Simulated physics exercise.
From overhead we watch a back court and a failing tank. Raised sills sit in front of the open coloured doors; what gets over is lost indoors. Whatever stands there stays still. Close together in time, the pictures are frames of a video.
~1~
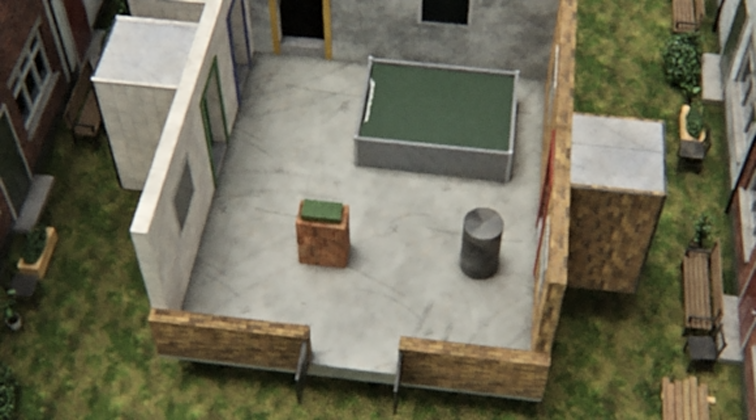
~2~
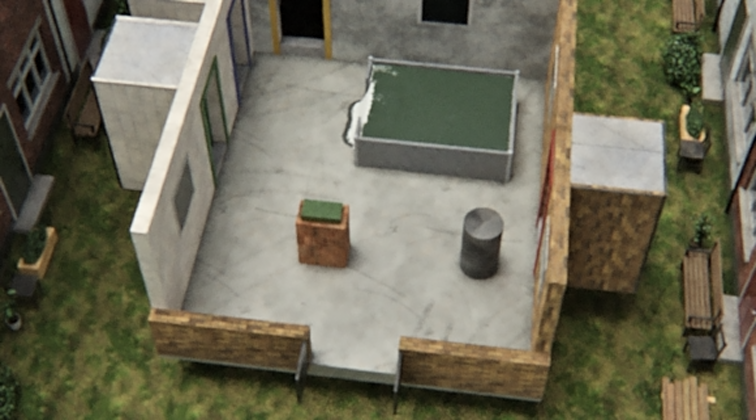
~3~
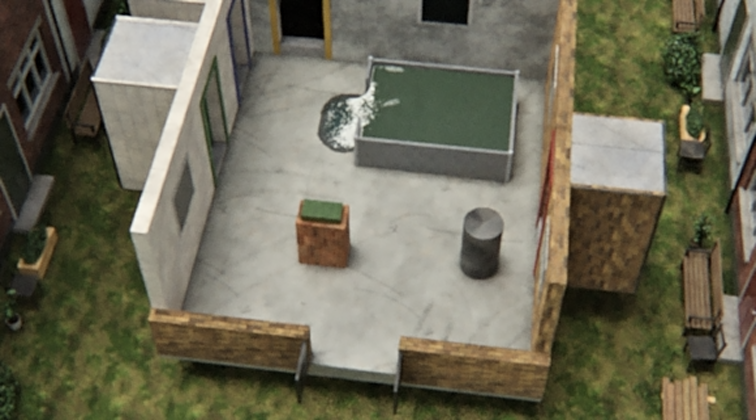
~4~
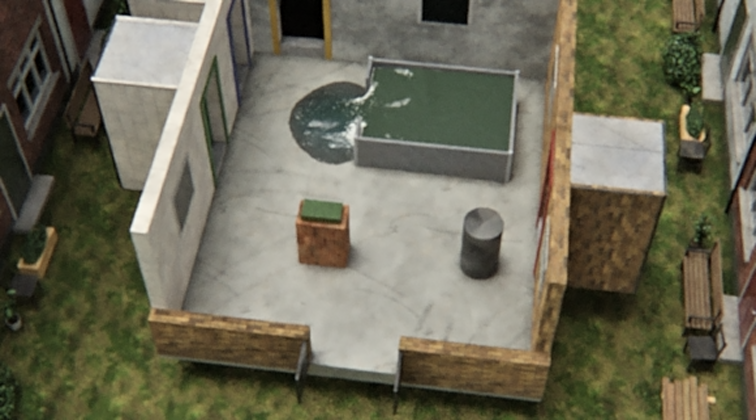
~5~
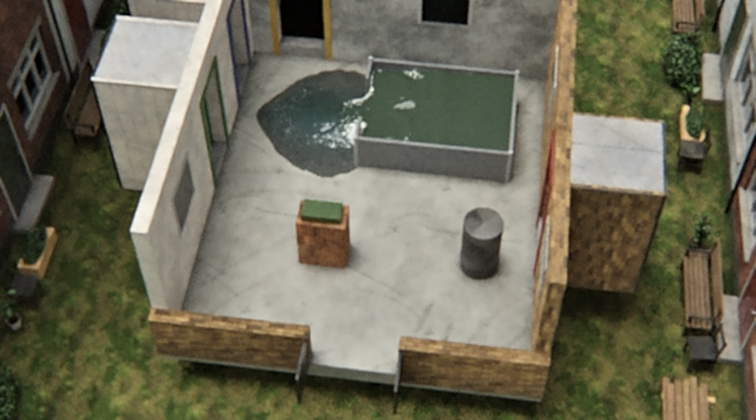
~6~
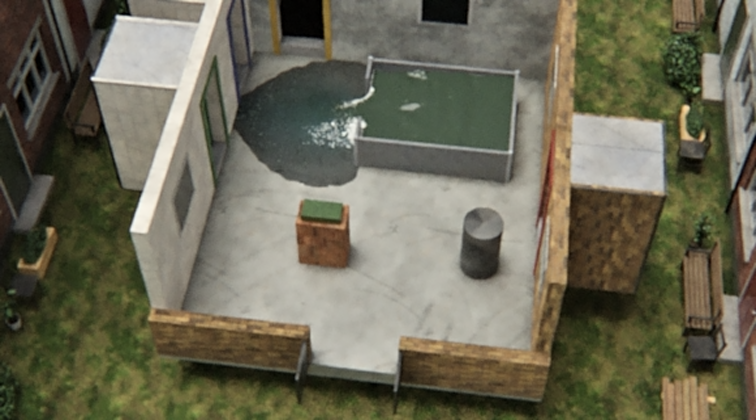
To begin with, an open tank of dark green water stands in a walled court, near a brick block and a grey cylinder. Water then pours from the tank's left side in white froth, and a dark pool spreads leftward and forward across the pale floor, reaching close to the left wall.
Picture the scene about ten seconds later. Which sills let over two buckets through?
As I see it, the red door swallows an okay amount of water, the green door swallows too much water, the blue door swallows too much water, the yellow door swallows an okay amount of water.
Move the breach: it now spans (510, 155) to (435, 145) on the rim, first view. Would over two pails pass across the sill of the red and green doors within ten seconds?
In that case the red door overshoots, while the green door undershoots.
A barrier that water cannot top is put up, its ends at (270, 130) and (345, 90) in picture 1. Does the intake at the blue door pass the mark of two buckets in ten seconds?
The blue door falls short.
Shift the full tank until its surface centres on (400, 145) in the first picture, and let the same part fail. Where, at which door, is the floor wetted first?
The one in green, that's the one.
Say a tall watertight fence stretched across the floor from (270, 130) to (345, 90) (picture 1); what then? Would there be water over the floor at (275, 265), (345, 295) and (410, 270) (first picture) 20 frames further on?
Taking the points in turn, they are inundated, high and dry and high and dry.
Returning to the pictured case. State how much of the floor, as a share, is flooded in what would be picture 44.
Roughly 70 per cent.
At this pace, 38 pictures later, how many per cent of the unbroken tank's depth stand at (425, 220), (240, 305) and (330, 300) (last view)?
In turn 0, 16 and 4 in a hundred.
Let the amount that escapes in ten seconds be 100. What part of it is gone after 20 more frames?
Close to 50 out of every hundred.
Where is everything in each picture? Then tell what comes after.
Still water in the open tank at (438, 108), in the first frame.
The front is at (359, 103), out from the gap at (365, 117), in the second frame.
Water pours out at (365, 118) and has run to (330, 105), in the third frame.
The front is at (296, 111), out from the gap at (365, 118), in the fourth frame.
The front is at (264, 110), out from the gap at (365, 118), in the fifth frame.
Water pours out at (365, 117) and has run to (241, 100), in the sixth frame.
A moment on, water covers 25 % of the floor; the red door not reached, the green door under two buckets in, the blue door over two buckets in, the yellow door wet at the sill, nothing in.
Next, water covers 30 % of the floor; the red door not reached, the green door over two buckets in, the blue door far over two buckets in, the yellow door wet at the sill, nothing in.
Then, water covers 45 % of the floor; the red door not reached, the green door over two buckets in, the blue door far over two buckets in, the yellow door wet at the sill, nothing in.
Later, water covers 70 % of the floor; the red door not reached, the green door far over two buckets in, the blue door far over two buckets in, the yellow door wet at the sill, nothing in.
In the end, water covers 90 % of the floor; the red door wet at the sill, nothing in, the green door far over two buckets in, the blue door far over two buckets in, the yellow door wet at the sill, nothing in.
